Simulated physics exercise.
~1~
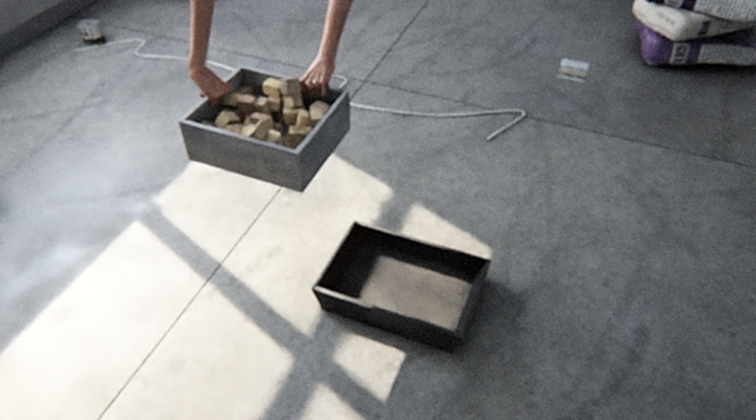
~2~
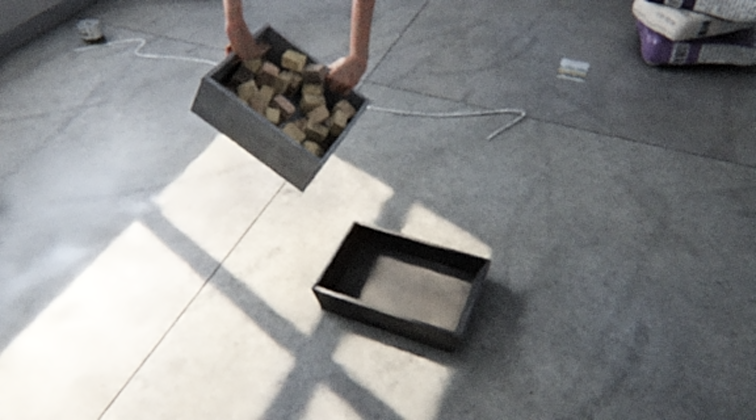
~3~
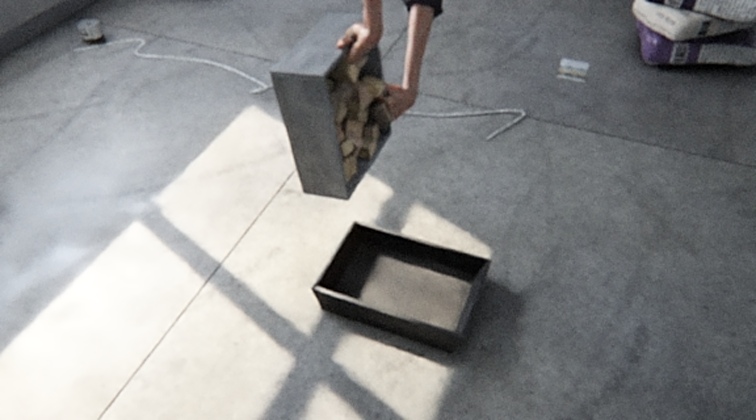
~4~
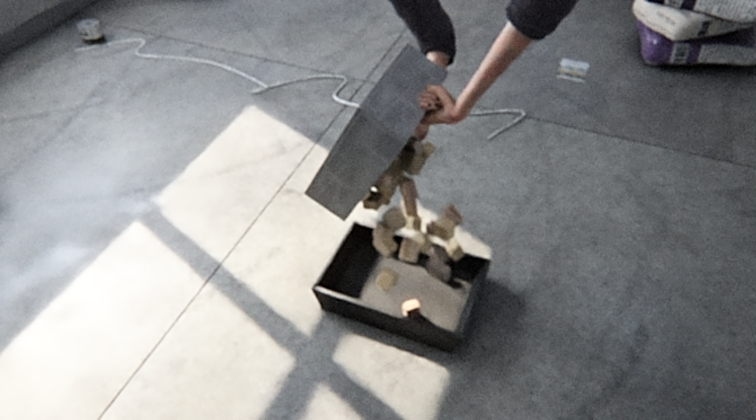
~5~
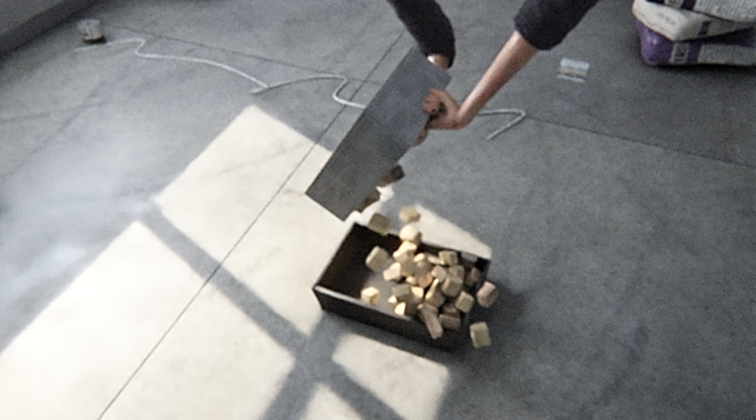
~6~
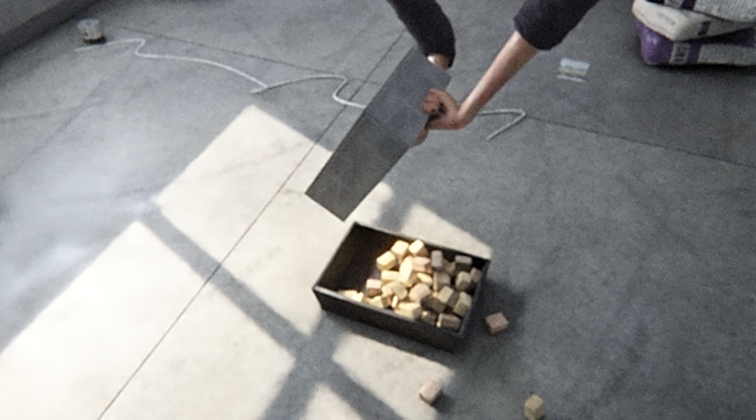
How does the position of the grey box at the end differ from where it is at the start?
At the start the grey box is held up and to the left of the black tray, and by the end it is further to the right and slightly lower, just above the tray.
At the start, two hands hold a grey box full of small wooden blocks above a sunlit patch of concrete floor, up and to the left of an empty black tray. The hands swing the box to the right and tilt it more and more steeply, until it stands on end. As it tips further, the blocks slide out and tumble into the tray. They pile up towards its right side, and a few spill over the edge. By the end, the hands still hold the grey box tipped over, most blocks lie in the tray, and three are on the floor outside it.
